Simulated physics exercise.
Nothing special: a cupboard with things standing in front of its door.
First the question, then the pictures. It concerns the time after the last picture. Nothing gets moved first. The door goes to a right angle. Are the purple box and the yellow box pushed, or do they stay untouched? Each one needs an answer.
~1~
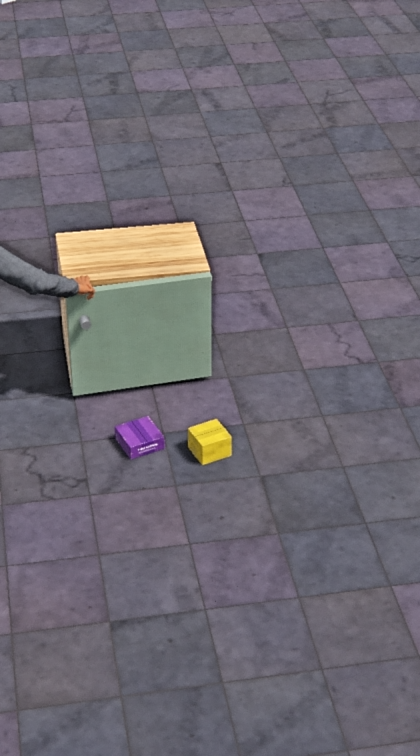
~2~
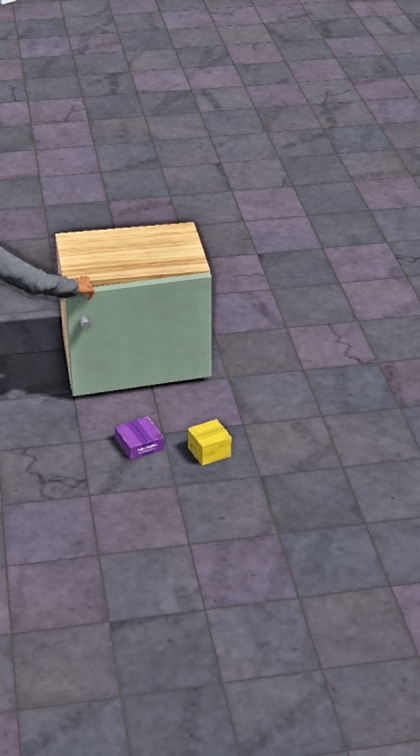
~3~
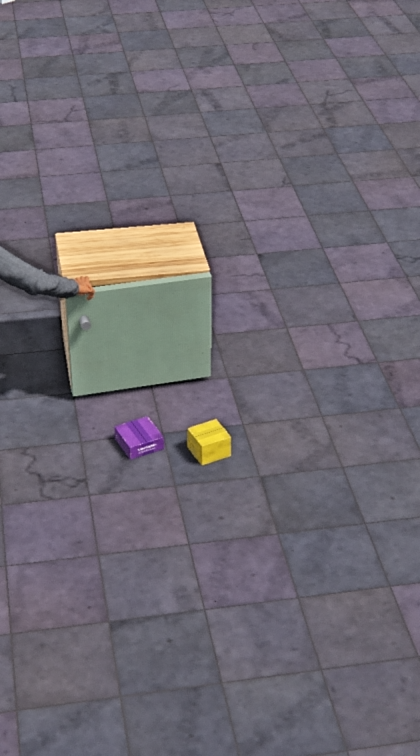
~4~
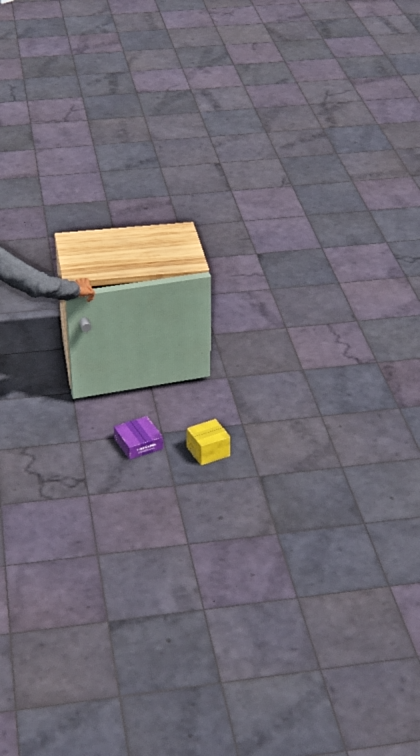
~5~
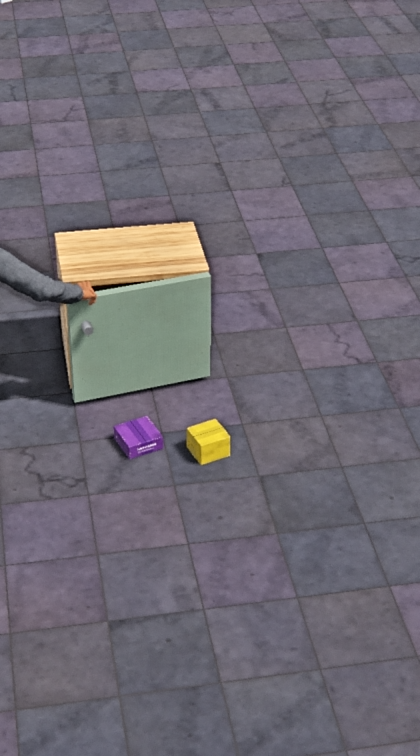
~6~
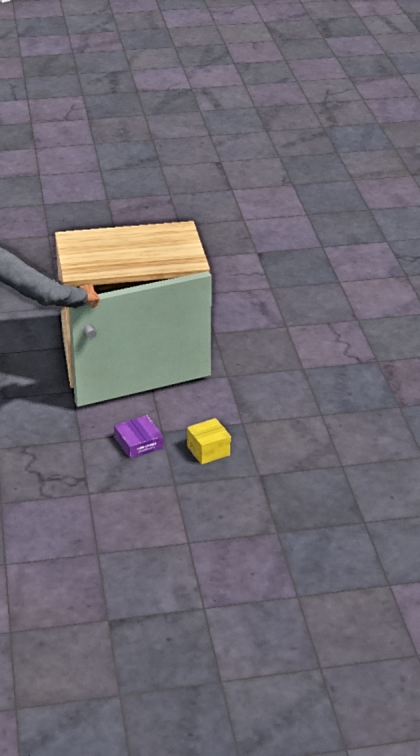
For each: The purple box is pushed; the yellow box is pushed.
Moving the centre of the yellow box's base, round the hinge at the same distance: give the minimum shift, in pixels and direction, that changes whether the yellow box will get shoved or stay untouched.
The change comes after a move of 72 pixels towards the right.
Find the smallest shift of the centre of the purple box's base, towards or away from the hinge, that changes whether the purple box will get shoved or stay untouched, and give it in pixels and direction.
The flip comes at close to 36 pixels toward the left.
Then, 0.92 s past the last view, door 51° open; purple box travelled about its own width near (167, 446); yellow box travelled a little near (214, 441).
Then, 1.28 s past the last view, door 66° open; purple box travelled well along near (197, 453); yellow box travelled about its own width near (237, 440).
Then, 1.60 s past the last view, door 79° open; purple box travelled well along near (228, 456); yellow box travelled well along near (263, 438).
Finally, the purple box gets shoved, near (255, 455); the yellow box gets shoved, near (285, 434).
